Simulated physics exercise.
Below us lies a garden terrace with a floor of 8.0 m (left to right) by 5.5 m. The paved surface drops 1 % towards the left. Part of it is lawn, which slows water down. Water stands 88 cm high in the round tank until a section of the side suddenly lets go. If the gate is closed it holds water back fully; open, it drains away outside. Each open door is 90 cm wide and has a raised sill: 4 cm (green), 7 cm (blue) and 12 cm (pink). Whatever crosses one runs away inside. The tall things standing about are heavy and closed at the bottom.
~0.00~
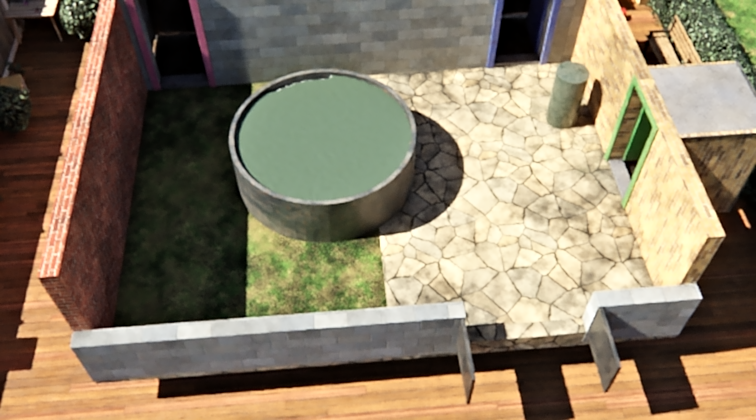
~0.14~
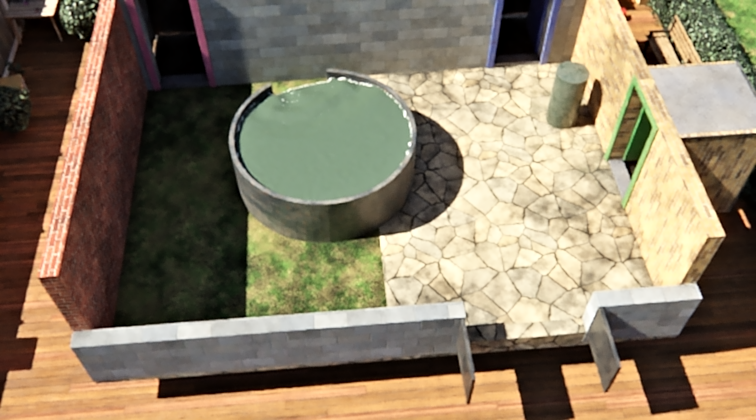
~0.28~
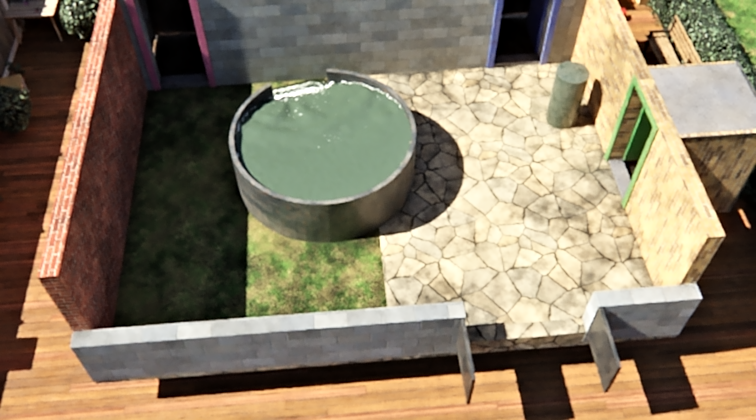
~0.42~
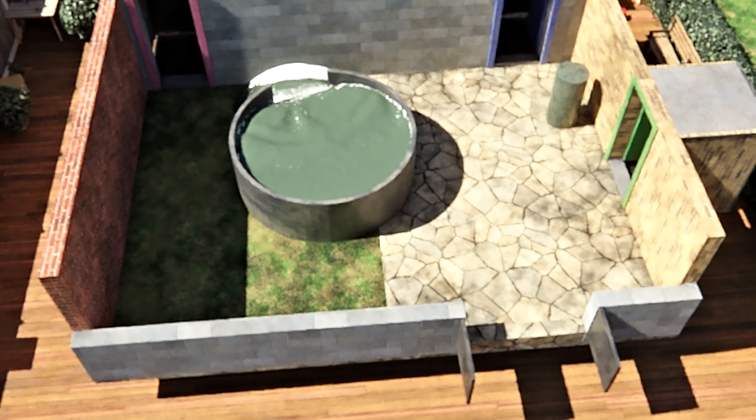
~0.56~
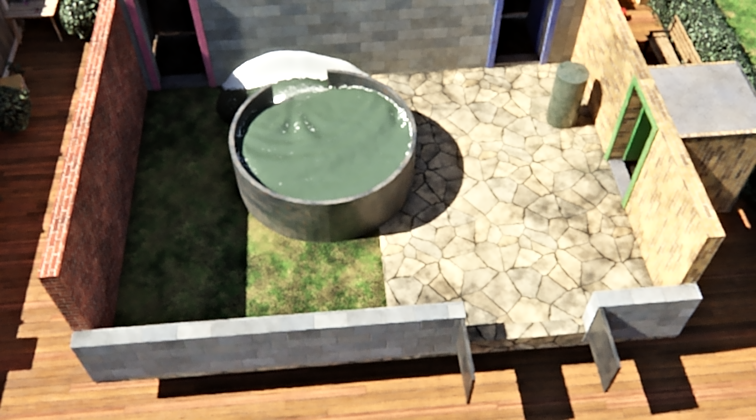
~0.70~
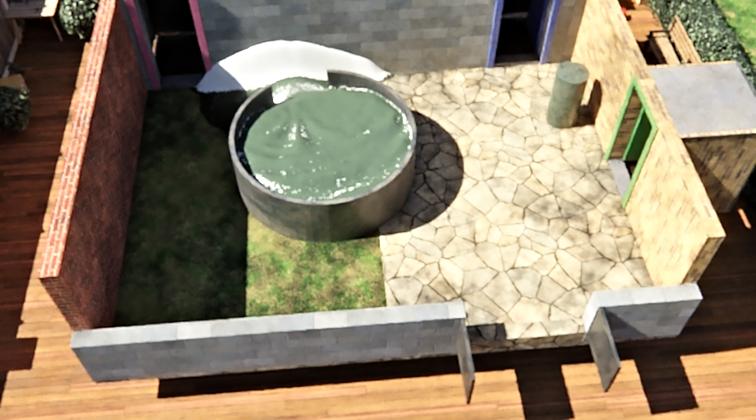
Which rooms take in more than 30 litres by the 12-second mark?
The water let in: At the green door it exceeds the limit; at the blue door it goes over the limit; at the pink door it goes over the limit.
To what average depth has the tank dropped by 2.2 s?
Some 56 cm.
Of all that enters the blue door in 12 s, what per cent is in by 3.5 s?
Some 0 per cent by then.
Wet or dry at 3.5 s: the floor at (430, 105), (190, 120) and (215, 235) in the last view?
In turn: Flooded, wet, under water.
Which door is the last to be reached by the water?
The green one.
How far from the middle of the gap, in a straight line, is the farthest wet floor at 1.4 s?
About 3.6 m.
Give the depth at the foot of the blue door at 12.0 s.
About 9.5 cm.
After 1.4 s water covers 20 % of the floor and is deepest (68 cm) near (295, 82); green door not reached, blue door not reached, pink door 18 cm at the sill, 1 L in.
After 2.2 s water covers 40 % of the floor and is deepest (58 cm) near (295, 88); green door not reached, blue door 5 cm at the sill, 0 L in, pink door 28 cm at the sill, 23 L in.
After 3.5 s water covers 65 % of the floor and is deepest (44 cm) near (295, 88); green door 12 cm at the sill, 12 L in, blue door 4 cm at the sill, 0 L in, pink door 22 cm at the sill, 109 L in.
After 7.0 s water covers 95 % of the floor and is deepest (26 cm) near (295, 88); green door 7 cm at the sill, 69 L in, blue door 12 cm at the sill, 45 L in, pink door 19 cm at the sill, 250 L in.
After 12.0 s water covers 100 % of the floor and is deepest (17 cm) near (420, 73); green door 9 cm at the sill, 86 L in, blue door 10 cm at the sill, 67 L in, pink door 15 cm at the sill, 307 L in.
